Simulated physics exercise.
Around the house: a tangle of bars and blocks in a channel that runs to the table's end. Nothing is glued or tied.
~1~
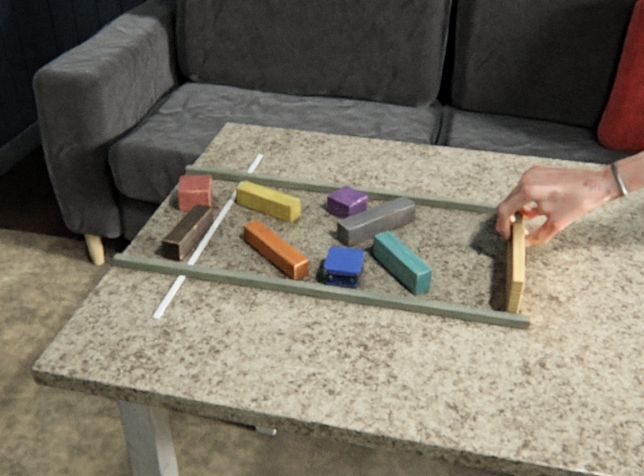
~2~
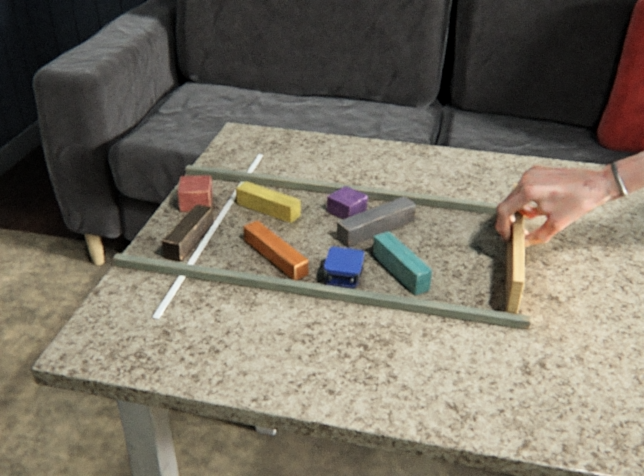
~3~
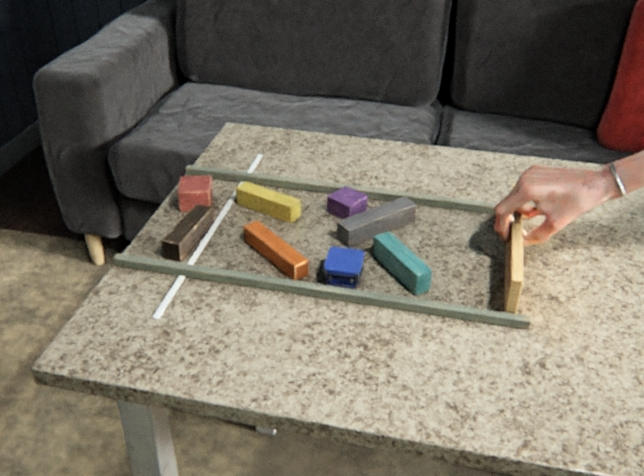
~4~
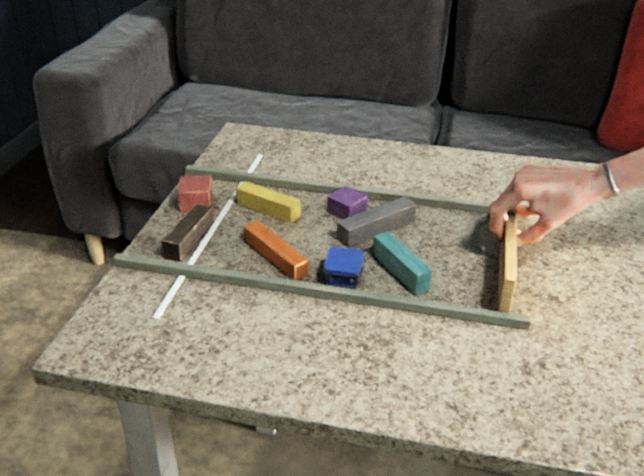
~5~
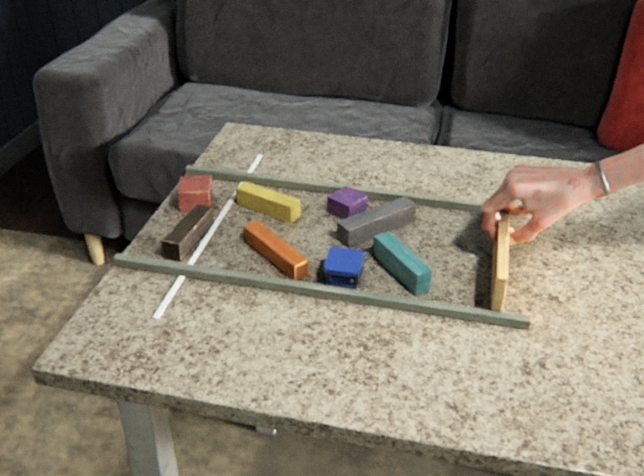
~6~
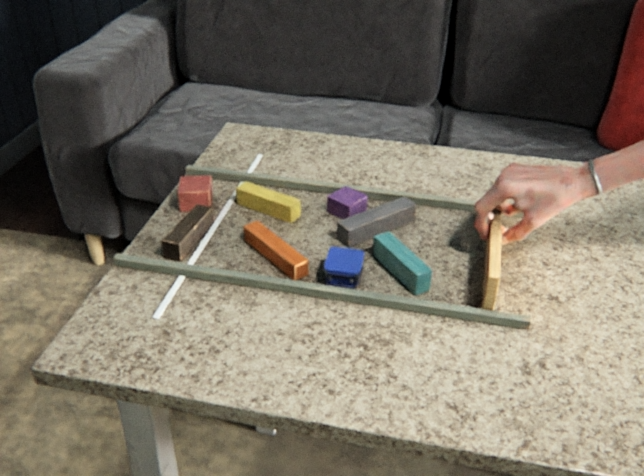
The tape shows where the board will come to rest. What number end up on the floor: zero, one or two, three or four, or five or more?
In the end the number that fall off is one or two.
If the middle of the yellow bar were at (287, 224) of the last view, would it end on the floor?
From there it holds on.
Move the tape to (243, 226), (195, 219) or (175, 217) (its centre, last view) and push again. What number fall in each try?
In that order 0, 4 and 6.
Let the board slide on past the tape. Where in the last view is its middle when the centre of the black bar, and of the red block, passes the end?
About (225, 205), and (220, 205) for the other.
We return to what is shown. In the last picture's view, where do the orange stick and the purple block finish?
The orange stick at (147, 228), the purple block at (208, 179).
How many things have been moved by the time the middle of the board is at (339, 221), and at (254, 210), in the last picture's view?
First 5, then 8.
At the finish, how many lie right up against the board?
It touches 2.
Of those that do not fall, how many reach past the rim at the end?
Overhanging: 3.
Soon after, none off yet; red block at rest near (195, 193); black bar at rest near (189, 232); yellow bar at rest near (268, 202).
At rest, the number that fall off is one or two; fallen, black bar.
